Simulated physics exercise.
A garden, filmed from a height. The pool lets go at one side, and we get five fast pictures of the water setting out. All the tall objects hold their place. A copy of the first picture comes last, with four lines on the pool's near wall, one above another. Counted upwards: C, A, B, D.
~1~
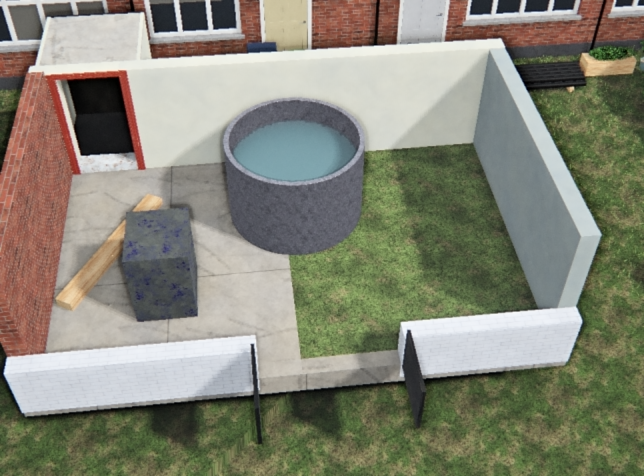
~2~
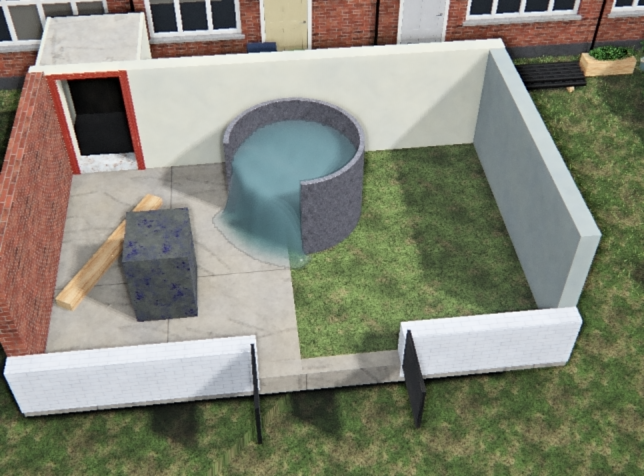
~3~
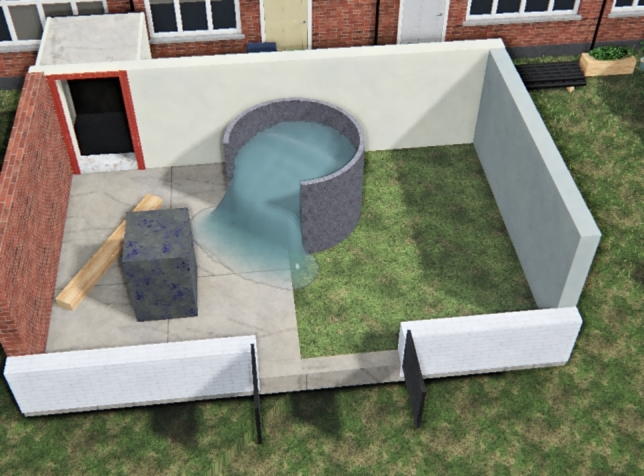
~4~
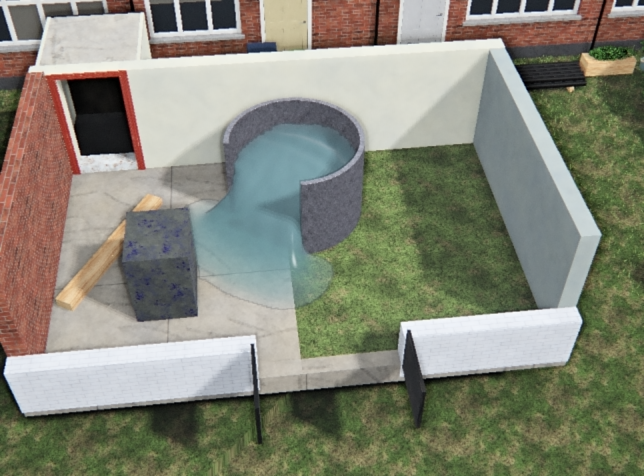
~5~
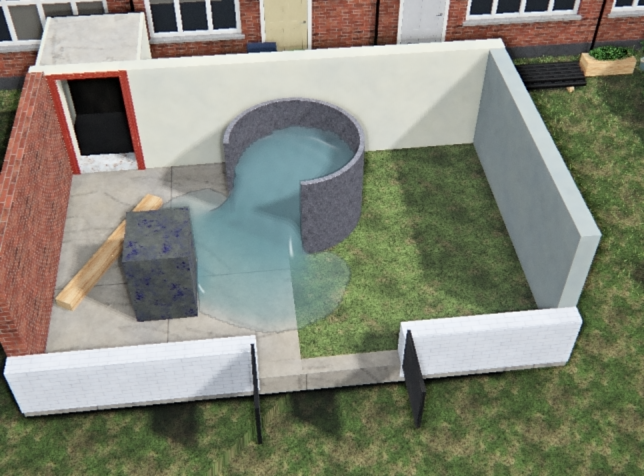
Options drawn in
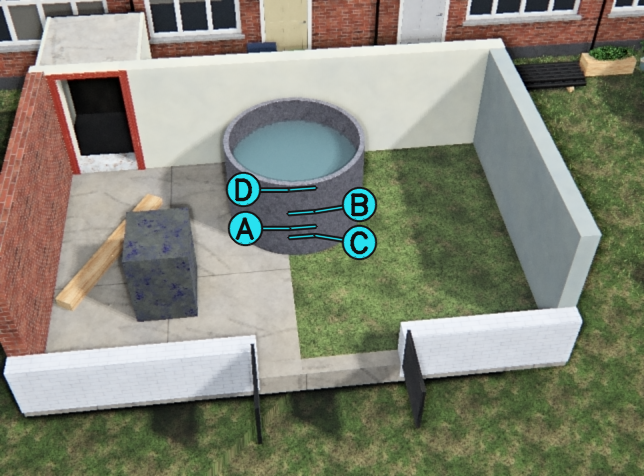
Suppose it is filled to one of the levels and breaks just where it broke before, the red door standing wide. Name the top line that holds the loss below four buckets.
Choose B.
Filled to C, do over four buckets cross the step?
No, not at all.
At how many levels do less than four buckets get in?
Three.
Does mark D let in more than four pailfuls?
Yes, that goes wrong.
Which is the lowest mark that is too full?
It is D.
On the marked copy, A at (302, 227); B at (302, 212); C at (302, 236); D at (301, 188); from the bottom up C, A, B, D.
For mark A, nothing gets over.
For mark B, a bucket or two gets in.
For mark C, nothing gets over.
For mark D, some 15 bucketfuls get in.
